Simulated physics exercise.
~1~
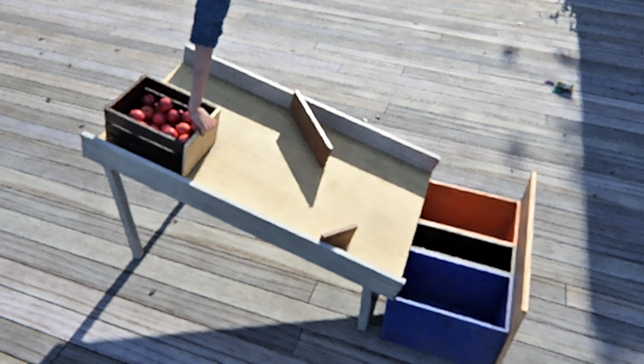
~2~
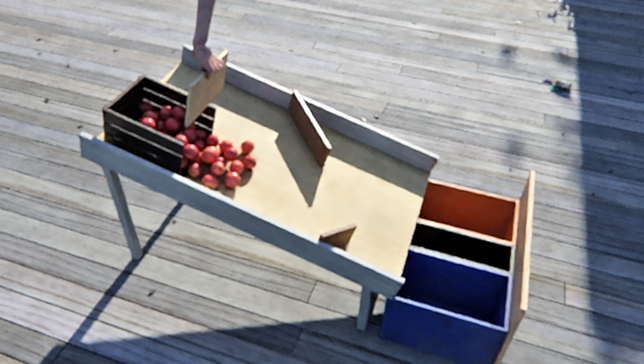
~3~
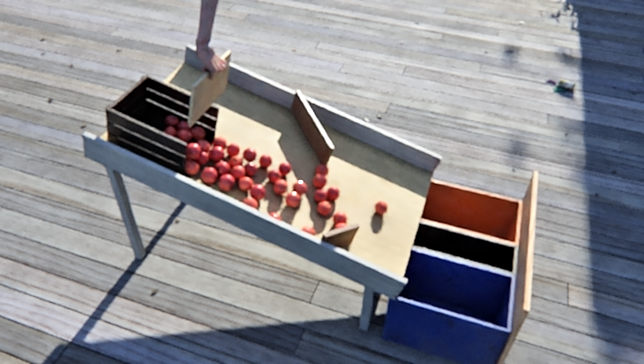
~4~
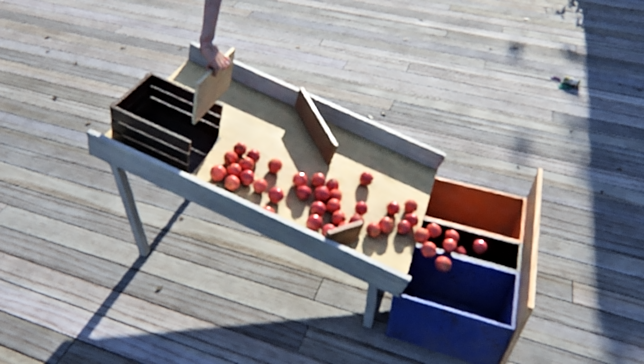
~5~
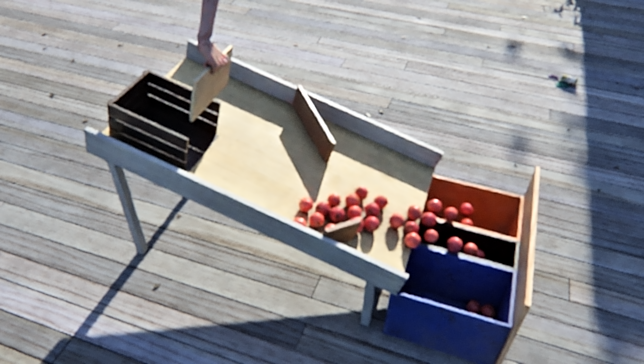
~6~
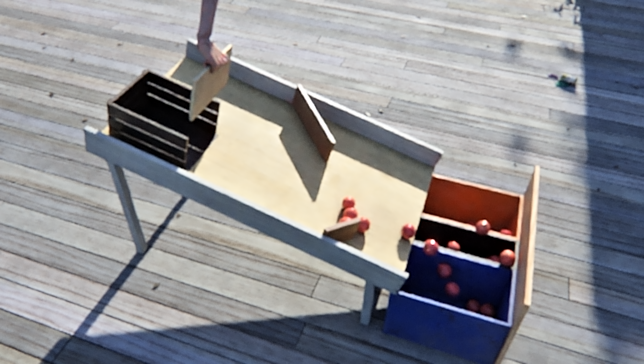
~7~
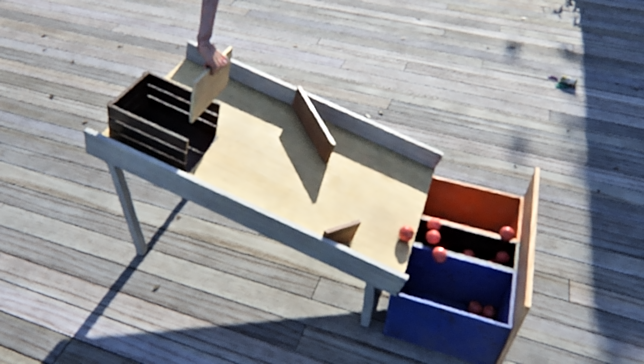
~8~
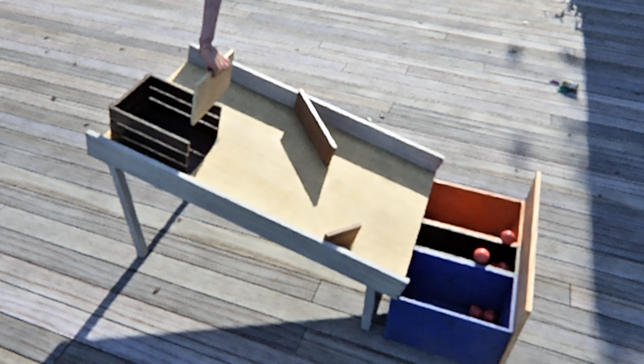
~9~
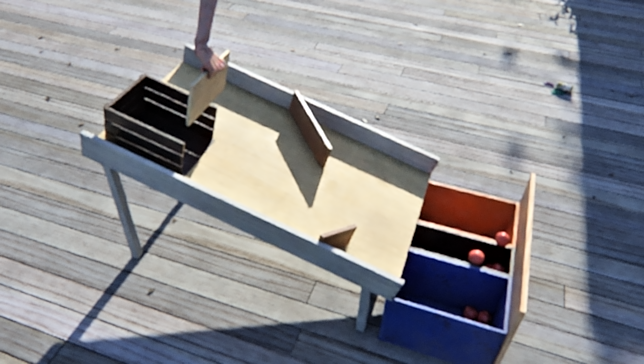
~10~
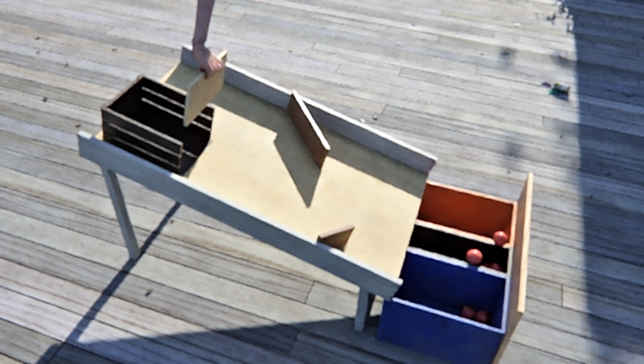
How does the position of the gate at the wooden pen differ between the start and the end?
At the start the gate is down at the right-hand end of the pen, closing it off. By the end it is raised higher, held up by the hand so that the way onto the slope is open.
